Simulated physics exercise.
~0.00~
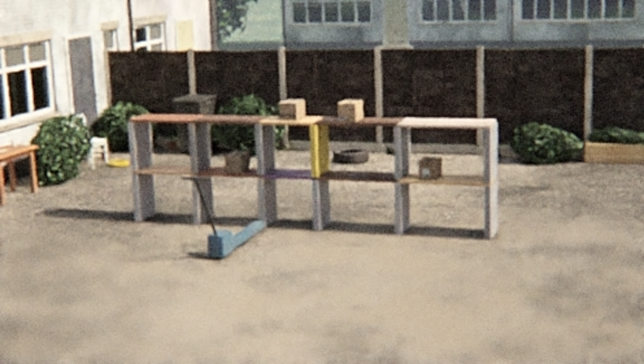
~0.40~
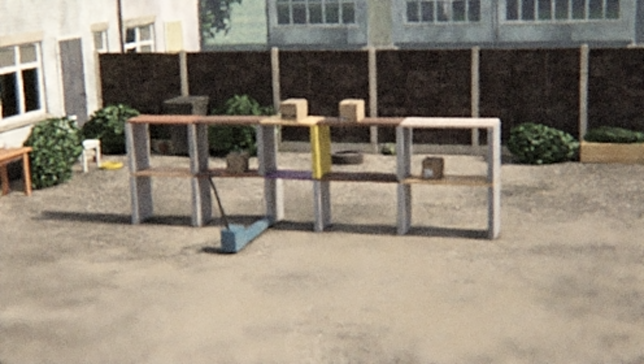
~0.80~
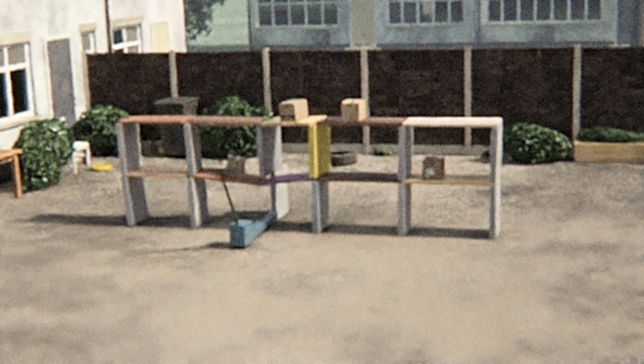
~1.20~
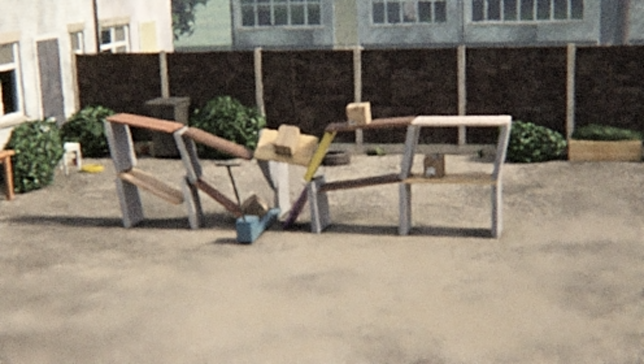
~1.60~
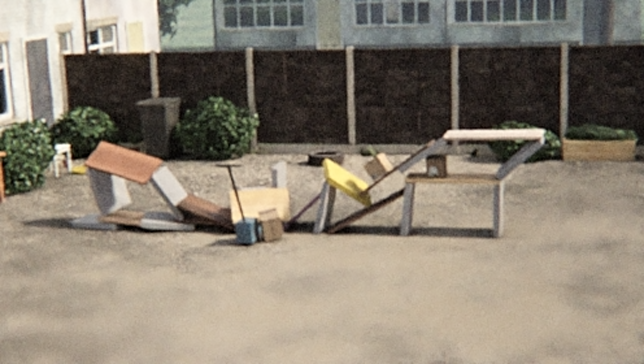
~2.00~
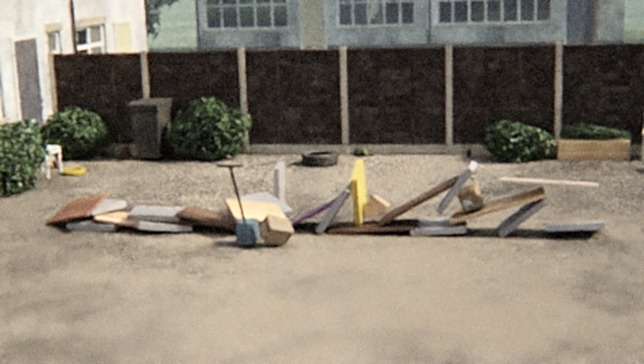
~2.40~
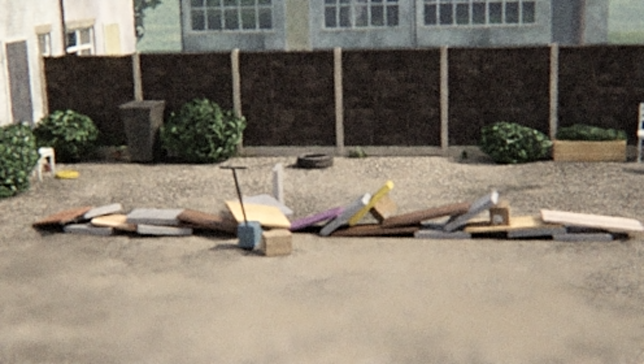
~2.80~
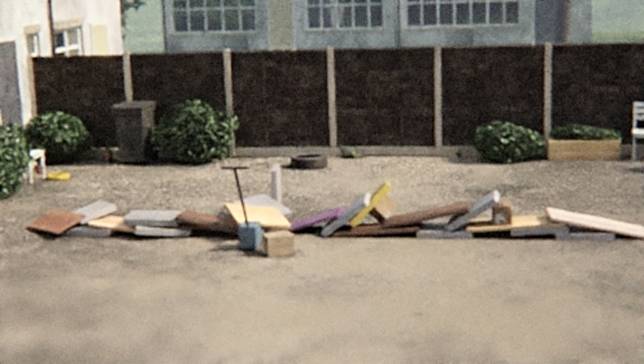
A long two-tier row of boards on grey uprights stood in a yard as a blue jack slid in at an upright's foot; the middle sagged, then the whole row collapsed outward both ways, ending as a low line of strewn pieces.
